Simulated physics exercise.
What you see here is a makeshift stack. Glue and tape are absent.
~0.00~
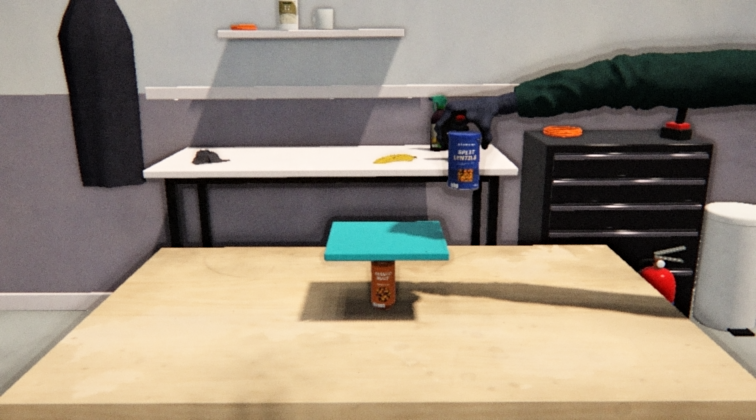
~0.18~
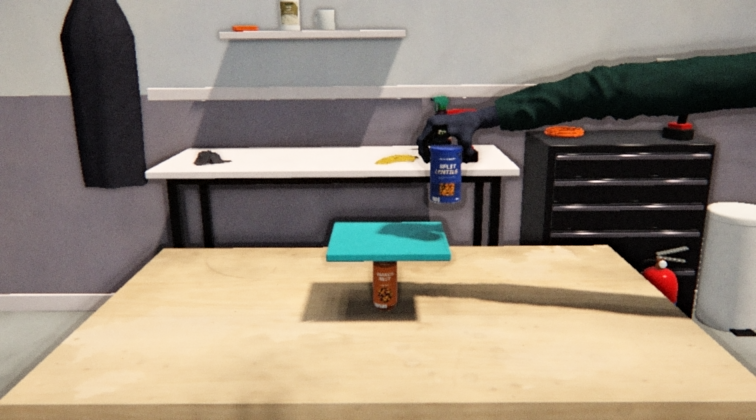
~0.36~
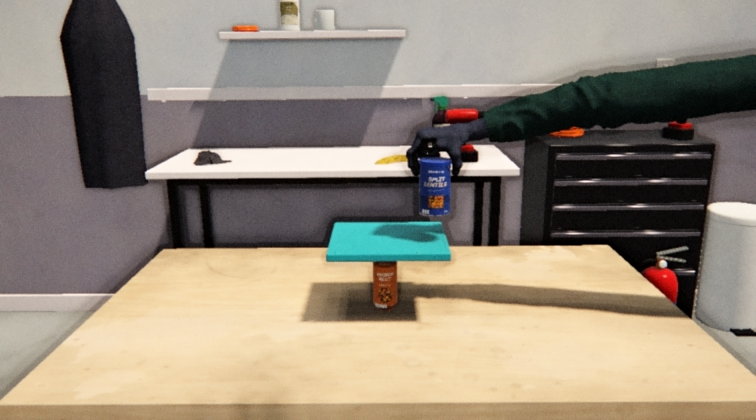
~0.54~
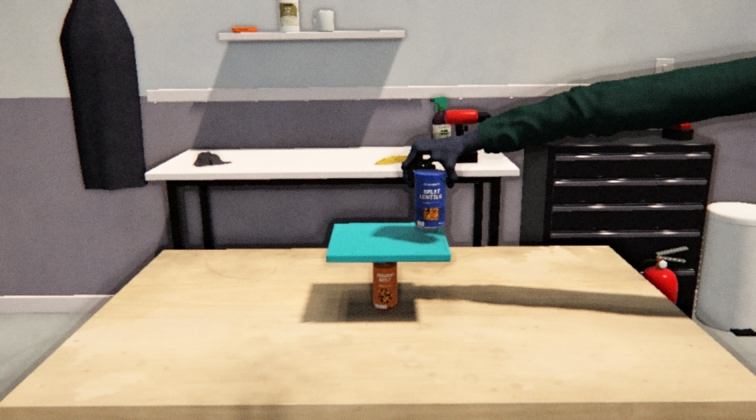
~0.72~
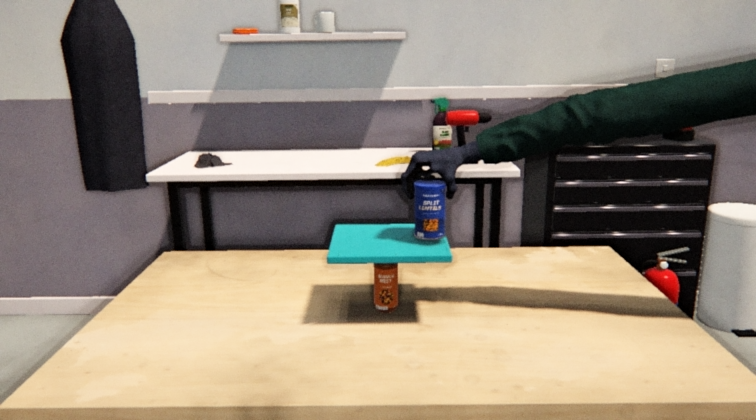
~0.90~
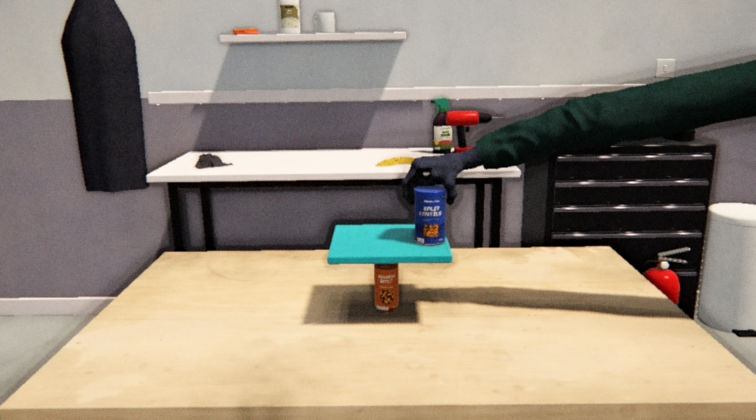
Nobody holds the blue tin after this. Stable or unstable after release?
Unstable.
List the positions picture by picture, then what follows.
The first picture shows on its way; blue tin (464, 160); turquoise lid (386, 240).
The second picture shows on its way; blue tin (445, 174); turquoise lid (388, 240).
The third picture shows on its way; blue tin (435, 187); turquoise lid (388, 241).
The fourth picture shows on its way; blue tin (430, 198); turquoise lid (388, 241).
The fifth picture shows on its way; blue tin (430, 209); turquoise lid (389, 242).
The sixth picture shows set down, still held; blue tin (430, 215); turquoise lid (389, 243).
After 1.50 s, blue tin and turquoise lid now fallen.
After 1.80 s, orange can tipped 51° from how it was.
By the end (2.0 s), fallen, blue tin, turquoise lid and orange can. The stack loses its balance.
